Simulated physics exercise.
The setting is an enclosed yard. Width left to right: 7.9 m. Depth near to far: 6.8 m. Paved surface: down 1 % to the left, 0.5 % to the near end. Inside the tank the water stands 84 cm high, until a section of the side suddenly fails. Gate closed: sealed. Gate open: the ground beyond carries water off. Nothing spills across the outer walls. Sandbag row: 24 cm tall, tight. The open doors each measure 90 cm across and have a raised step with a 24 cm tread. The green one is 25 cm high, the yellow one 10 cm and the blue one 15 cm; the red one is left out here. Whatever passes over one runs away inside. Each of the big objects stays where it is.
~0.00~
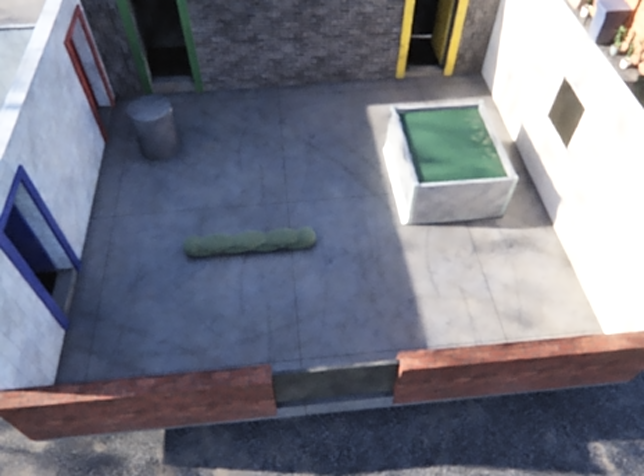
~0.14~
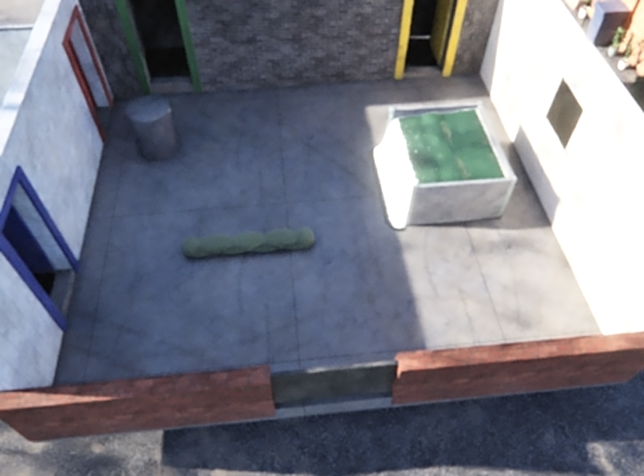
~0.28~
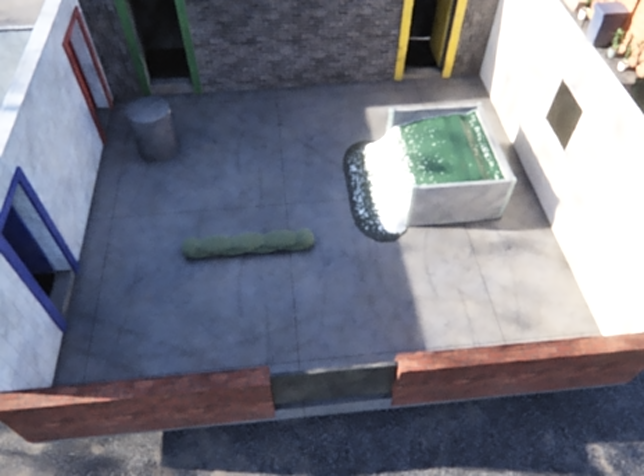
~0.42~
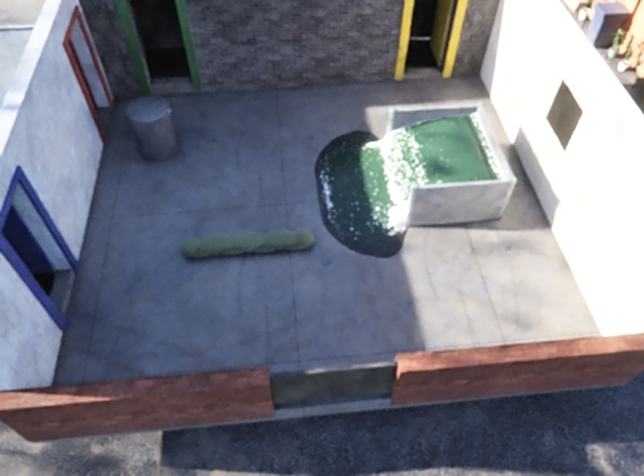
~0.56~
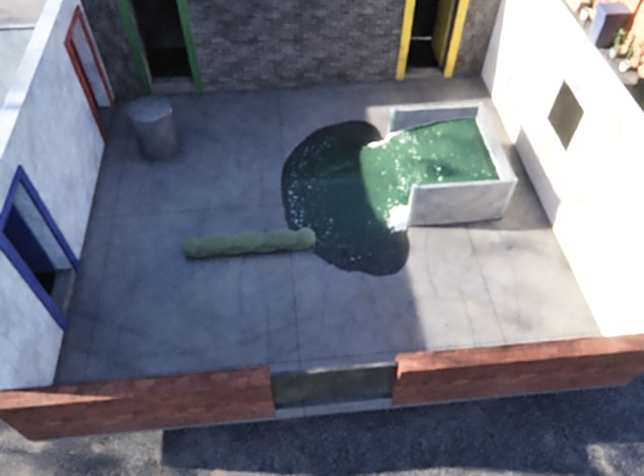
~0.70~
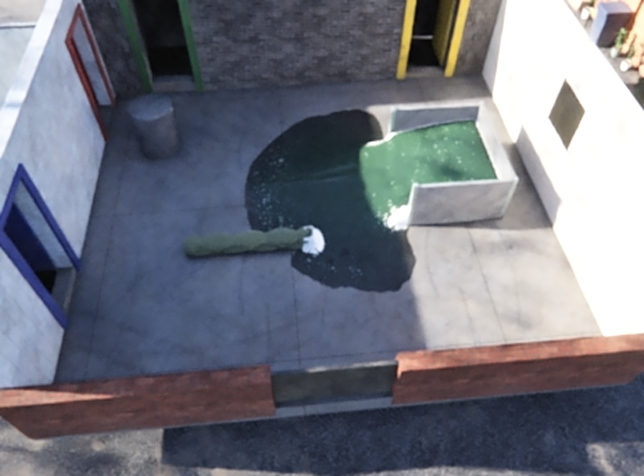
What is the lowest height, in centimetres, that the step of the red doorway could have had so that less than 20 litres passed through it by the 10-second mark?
About 20 cm.
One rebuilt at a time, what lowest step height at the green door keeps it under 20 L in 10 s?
Roughly 16 cm at green.
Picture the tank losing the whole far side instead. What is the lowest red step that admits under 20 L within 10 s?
Some 17 cm.
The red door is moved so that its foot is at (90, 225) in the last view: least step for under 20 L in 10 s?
Minimum: Close to 33 cm.
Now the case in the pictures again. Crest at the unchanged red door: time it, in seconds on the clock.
Roughly 4.0 s.
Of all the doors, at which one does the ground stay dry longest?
Door: Yellow.
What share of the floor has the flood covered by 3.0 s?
I'd estimate about 60 percent.
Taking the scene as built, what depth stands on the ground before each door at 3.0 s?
Door by door, in centimetres - green 13, yellow 0, red 15, blue 13.
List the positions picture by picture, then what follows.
In the first picture, still water, 84 cm deep, in the tank at (450, 145); the red door at (93, 81) is dry.
In the second picture, the gap is at (400, 170), the front 0.3 m out at (390, 221); the back of the tank holds 84 cm.
In the third picture, the front is at (357, 217), 0.8 m from the gap at (399, 174); 1.7 m2 of floor is wet, 77 cm left at the back.
In the fourth picture, the front is at (325, 214), 1.4 m from the gap at (399, 175); 3.3 m2 of floor is wet, 72 cm left at the back.
In the fifth picture, the front is at (287, 196), 2.0 m from the gap at (400, 176); 5.7 m2 of floor is wet, 70 cm left at the back.
In the sixth picture, water pours out at (401, 175) and has run 2.7 m, to (250, 198); about 8 cm deep outside, 62 cm at the back; 3.3 m in a straight line remain to the red door at (93, 79).
After 1.4 s water covers 40 % of the floor, deepest (26 cm) near (390, 203); it has not reached the red door.
After 3.0 s water covers 60 % of the floor, deepest (35 cm) near (133, 99); 15 cm at the red door, 3 litres in over its 8 cm step.
After 10.0 s water covers 95 % of the floor, deepest (14 cm) near (47, 413); 5 cm at the red door, 134 litres in over its 8 cm step.
At the red door as built, the water arrived by 2.2 s and peaked near 22 cm at 4.0 s.
Run again over the same 10 s with other heights there, 32 litres in over 17.5 cm, 8 litres over 23.5 cm. The limit of 20 litres is kept from about 20 cm up.
